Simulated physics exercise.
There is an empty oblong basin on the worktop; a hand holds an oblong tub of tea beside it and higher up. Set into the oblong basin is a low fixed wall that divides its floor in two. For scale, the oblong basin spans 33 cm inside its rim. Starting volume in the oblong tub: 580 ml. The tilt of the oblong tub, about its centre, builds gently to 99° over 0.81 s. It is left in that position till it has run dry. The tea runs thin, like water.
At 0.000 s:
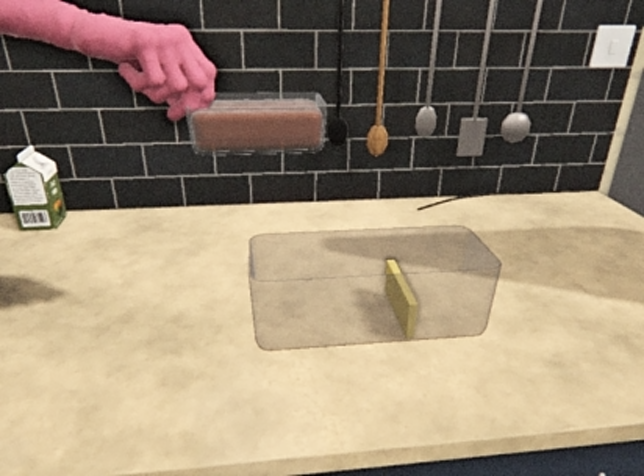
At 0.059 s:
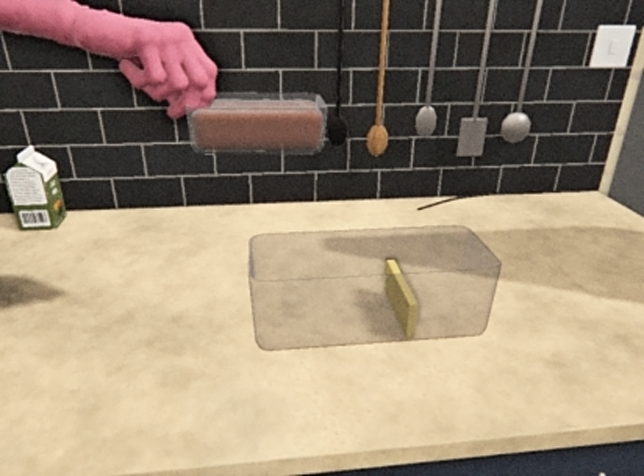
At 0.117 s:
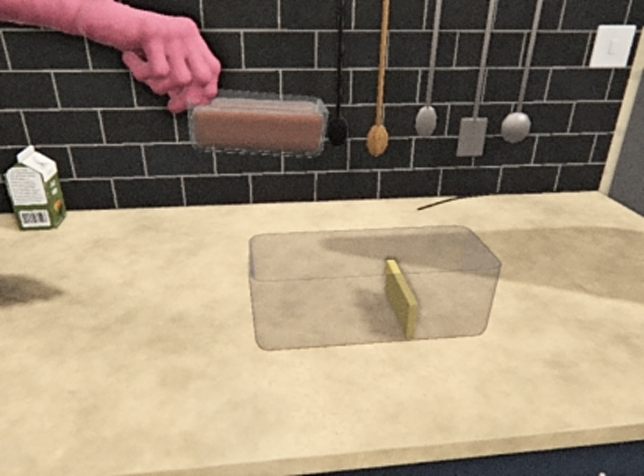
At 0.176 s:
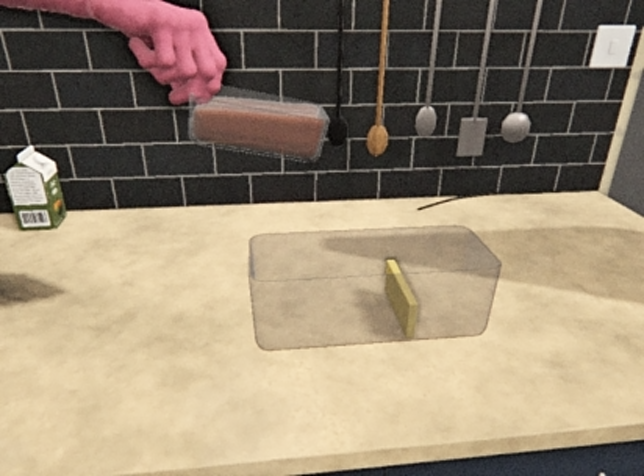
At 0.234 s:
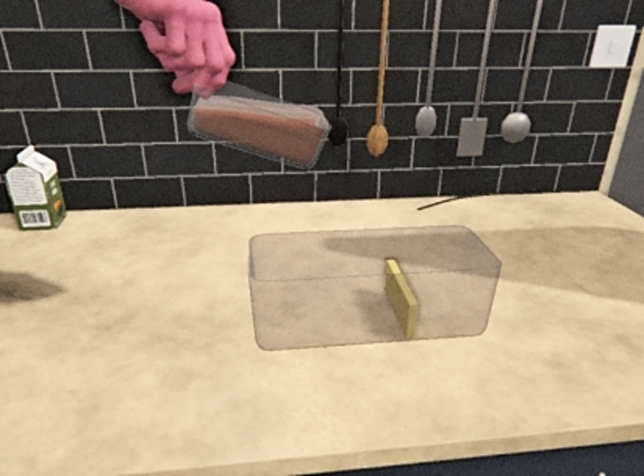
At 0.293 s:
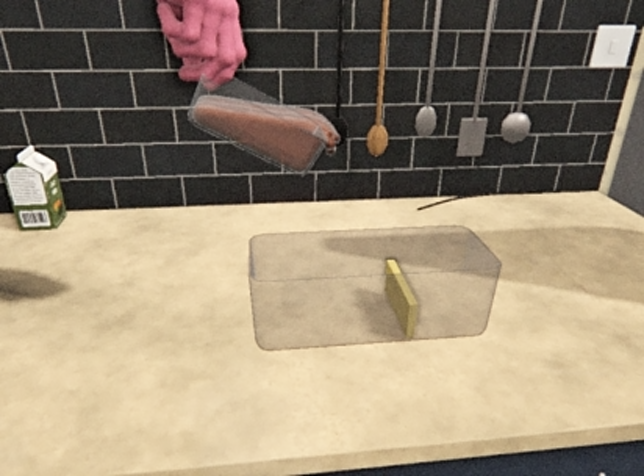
A pink hand gradually tilts a clear oblong tub of tea down toward the right.
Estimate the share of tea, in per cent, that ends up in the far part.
About 2 per cent.
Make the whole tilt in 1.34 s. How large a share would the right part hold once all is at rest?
In that case, some 0 percent.
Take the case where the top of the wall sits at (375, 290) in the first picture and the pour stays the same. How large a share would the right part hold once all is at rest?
That would be about 45 in a hundred, I'd say.
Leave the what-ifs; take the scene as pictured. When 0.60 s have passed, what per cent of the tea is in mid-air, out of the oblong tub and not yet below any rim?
It comes to about 52 percent.
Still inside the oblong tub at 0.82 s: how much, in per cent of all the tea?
About 3 % is still there.
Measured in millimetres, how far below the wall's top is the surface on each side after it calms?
Near 38 mm for the left and near 56 mm for the right.
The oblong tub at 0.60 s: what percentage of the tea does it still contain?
At that time about 10 in a hundred parts are still held.
Then, 0.60 s in, the tilt is 83° and 9 per cent is still to pour, 37 is left of the wall and 0 right of it.
Then, 0.82 s in, the tilt is 99° and 3 per cent is still to pour, 81 is left of the wall and 1 right of it.
Then, 1.06 s in, the tilt is 99° and 0 per cent is still to pour, 84 is left of the wall and 2 right of it.
Then, 1.31 s in, the tilt is 99° and 0 per cent is still to pour, 86 is left of the wall and 2 right of it.
Finally, 86 per cent lies left of the wall, 2 right of it and 12 outside.
